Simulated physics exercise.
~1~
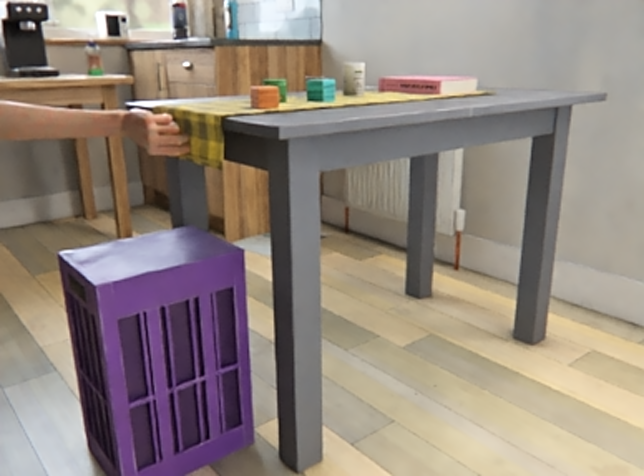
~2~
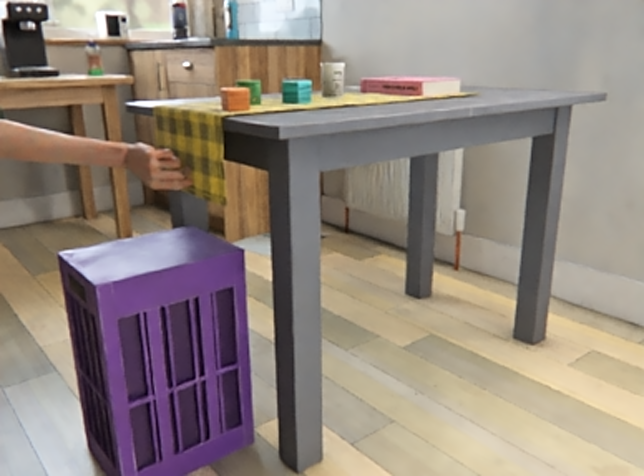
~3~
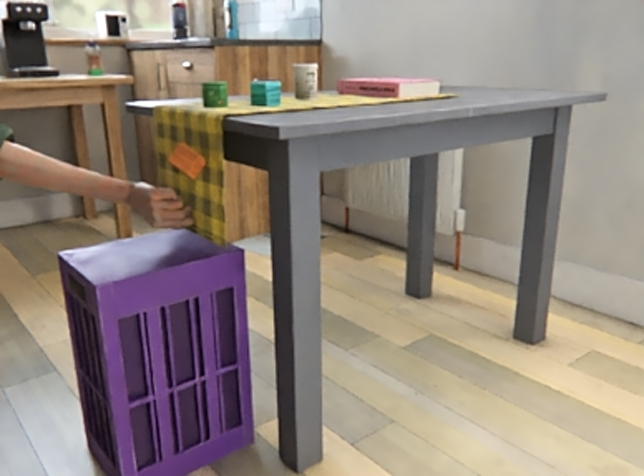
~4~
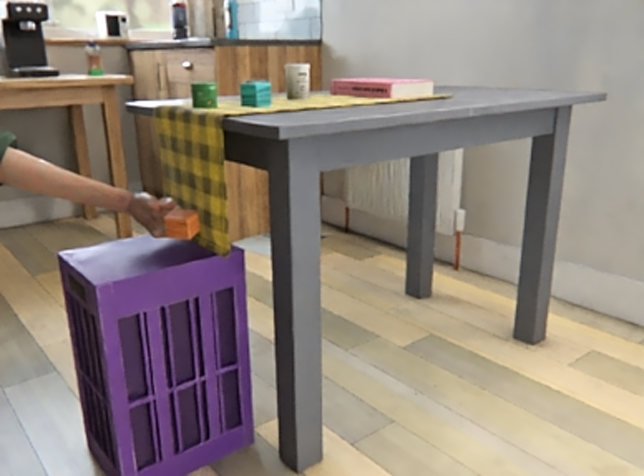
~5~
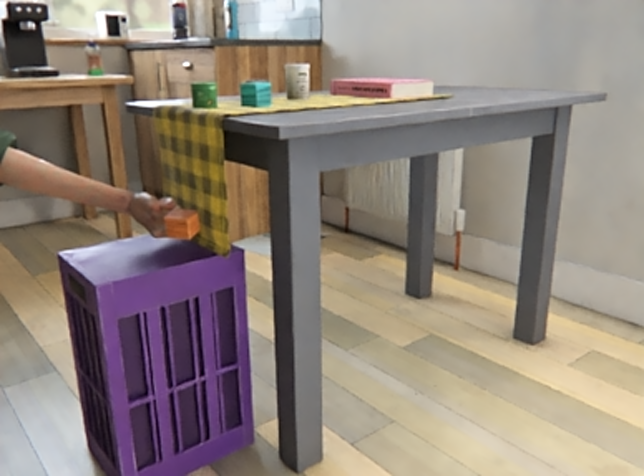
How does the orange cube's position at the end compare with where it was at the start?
At the start the orange cube sits on the scarf on top of the table. By the end it is off the tabletop, lower and farther left, beside the hand and the hanging cloth just above the purple crate.
